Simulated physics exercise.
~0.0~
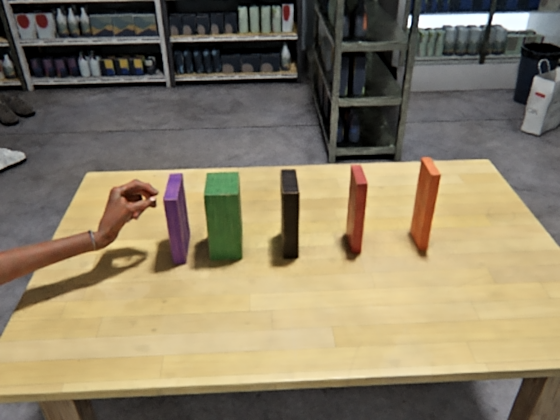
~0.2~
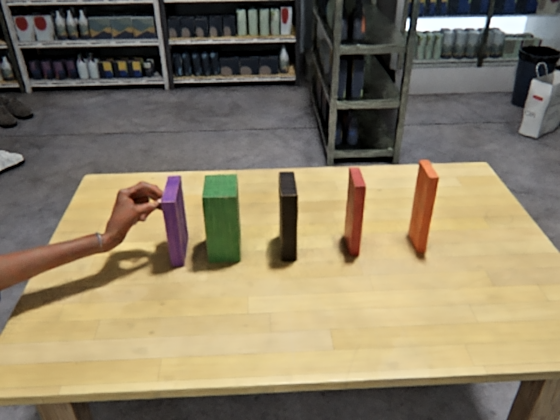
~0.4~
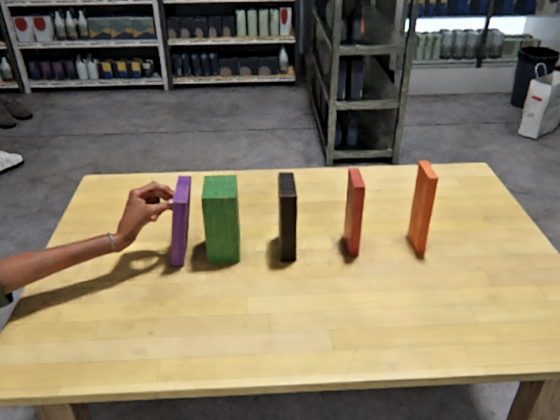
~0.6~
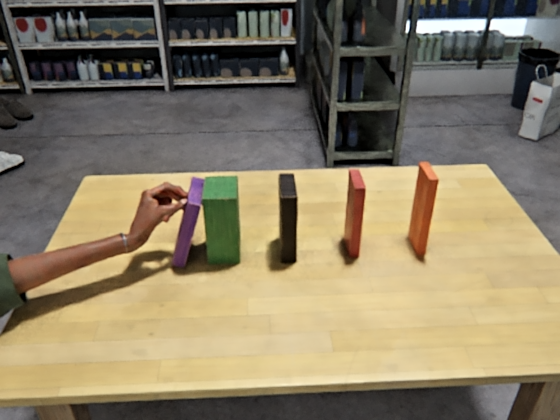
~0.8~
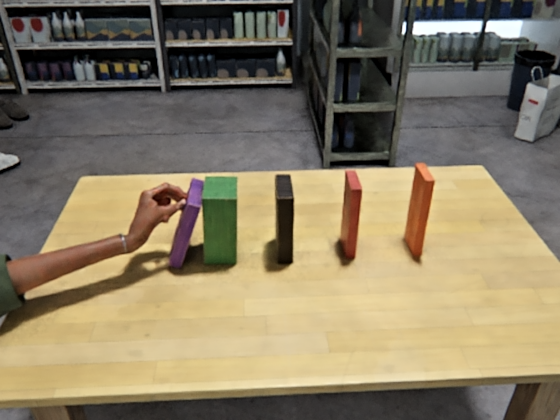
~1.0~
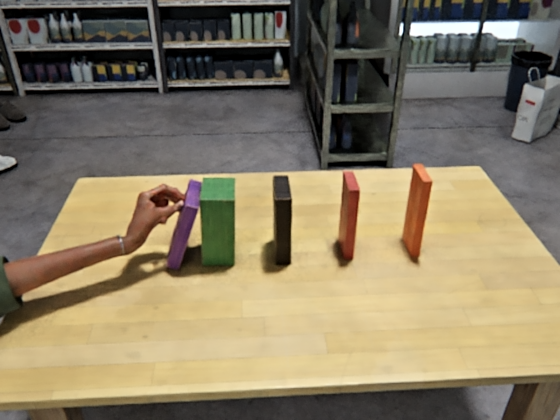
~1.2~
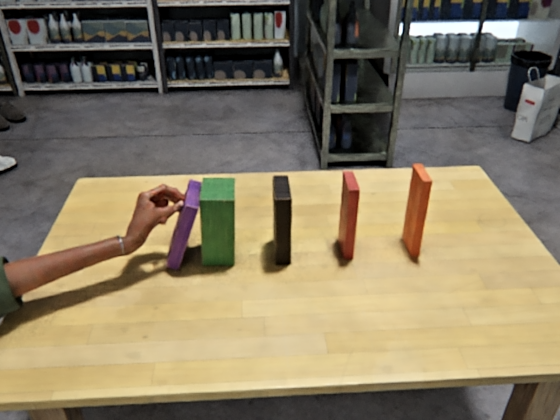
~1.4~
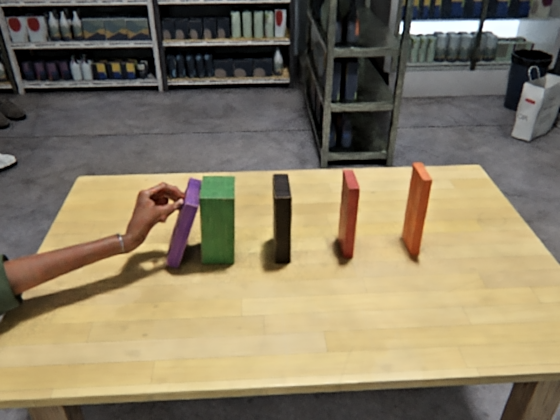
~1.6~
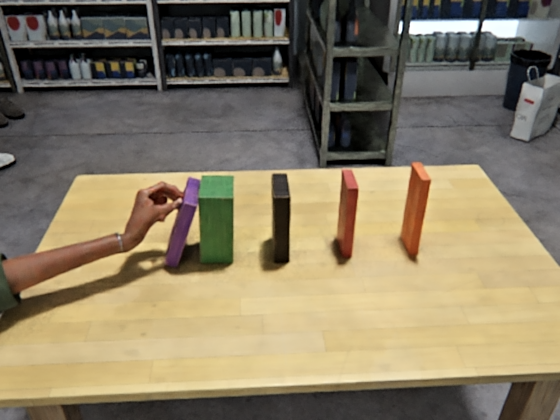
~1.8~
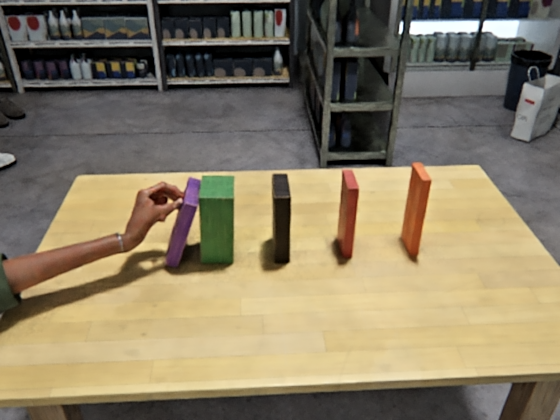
A hand tipping a purple block rightward until it leans against a green block, with black, red and orange blocks staying upright.
